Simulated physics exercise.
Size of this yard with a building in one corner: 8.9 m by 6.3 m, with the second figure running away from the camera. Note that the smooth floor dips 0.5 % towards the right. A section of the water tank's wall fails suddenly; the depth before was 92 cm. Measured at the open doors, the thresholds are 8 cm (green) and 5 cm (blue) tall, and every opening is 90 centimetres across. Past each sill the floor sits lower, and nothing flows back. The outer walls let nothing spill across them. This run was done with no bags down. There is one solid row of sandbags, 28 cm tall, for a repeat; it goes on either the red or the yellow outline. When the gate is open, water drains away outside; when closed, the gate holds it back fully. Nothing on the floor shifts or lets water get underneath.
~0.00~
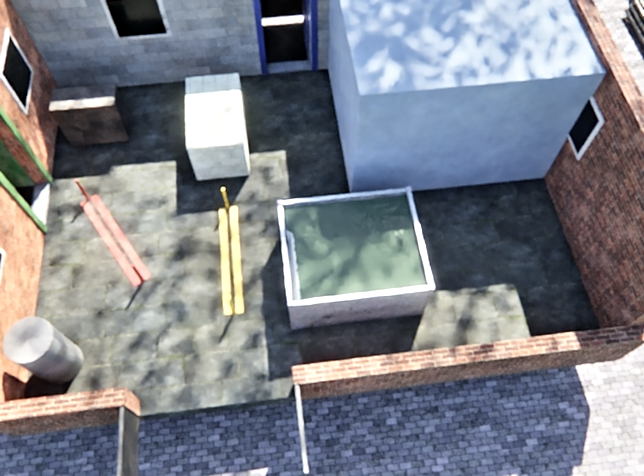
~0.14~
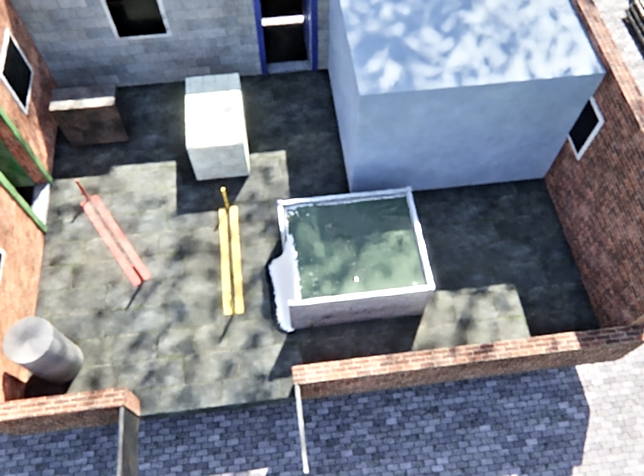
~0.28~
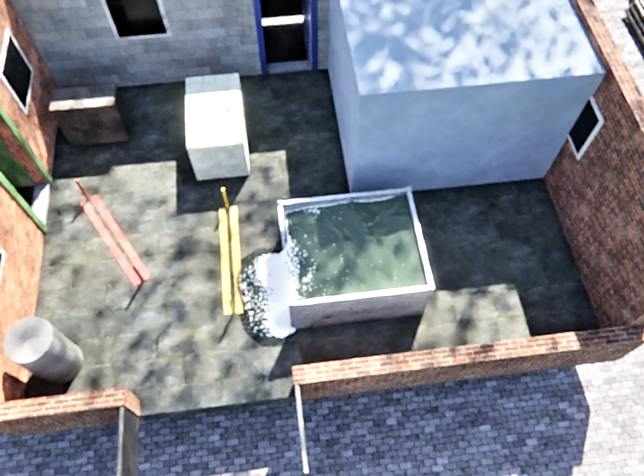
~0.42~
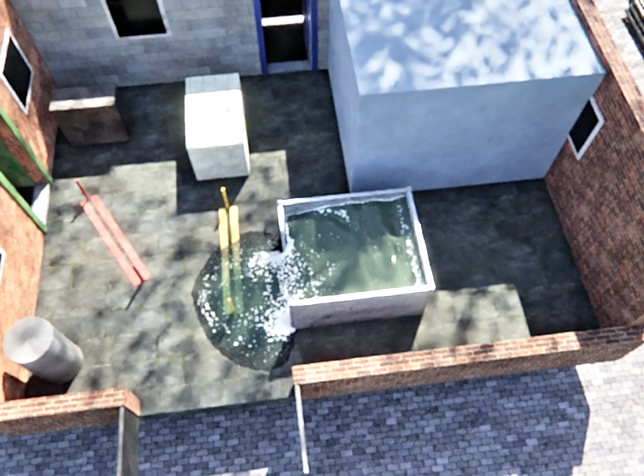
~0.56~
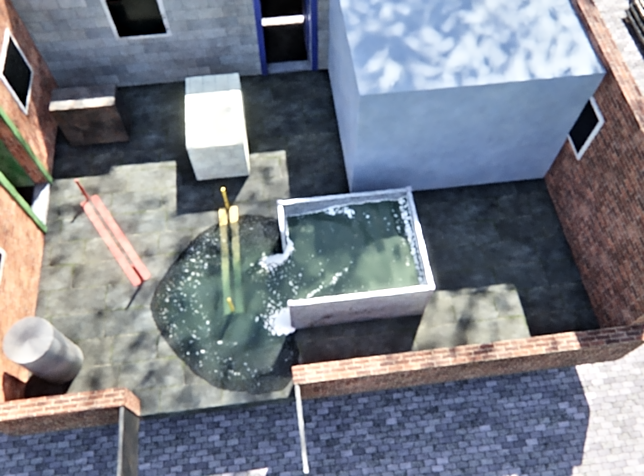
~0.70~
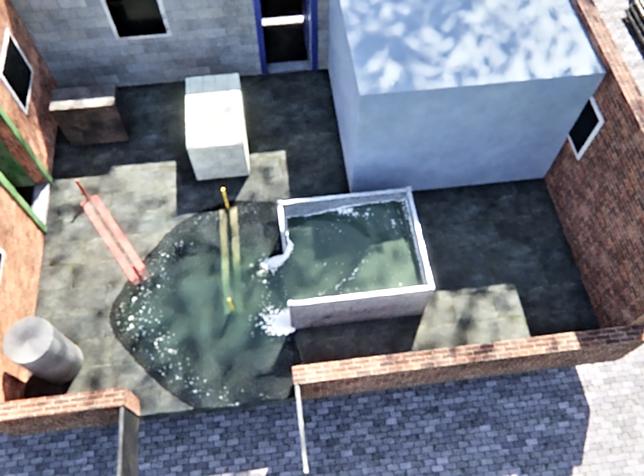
Water pouring from the left side of a rectangular tank in a walled yard, spreading over yellow bars and reaching red ones.
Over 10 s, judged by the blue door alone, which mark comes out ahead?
The red one comes out ahead.
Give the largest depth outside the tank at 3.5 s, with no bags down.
28 cm.
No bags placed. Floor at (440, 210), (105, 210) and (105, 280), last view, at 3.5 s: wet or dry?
Bone dry, soaked, soaked.
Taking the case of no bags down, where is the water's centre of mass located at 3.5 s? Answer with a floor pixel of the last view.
Close to (185, 268) in the last picture.
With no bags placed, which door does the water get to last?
Blue.
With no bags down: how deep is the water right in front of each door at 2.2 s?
In centimetres, green: 18; blue: 0.
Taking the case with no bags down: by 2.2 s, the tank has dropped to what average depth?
Mean depth roughly 37 cm.
After 1.4 s water covers 35 % of the floor and is deepest (47 cm) near (23, 413) in the run without bags; in at the blue door, 0 L with no bags, 0 L with the row on red, 0 L on yellow.
After 2.2 s water covers 40 % of the floor and is deepest (52 cm) near (36, 411) in the run without bags; in at the blue door, 0 L with no bags, 0 L with the row on red, 0 L on yellow.
After 3.5 s water covers 45 % of the floor and is deepest (28 cm) near (85, 146) in the run without bags; in at the blue door, 0 L with no bags, 0 L with the row on red, 19 L on yellow.
After 6.0 s water covers 55 % of the floor and is deepest (19 cm) near (163, 89) in the run without bags; in at the blue door, 0 L with no bags, 0 L with the row on red, 110 L on yellow.
After 10.0 s water covers 70 % of the floor and is deepest (12 cm) near (61, 105) in the run without bags; in at the blue door, 7 L with no bags, 7 L with the row on red, 164 L on yellow.
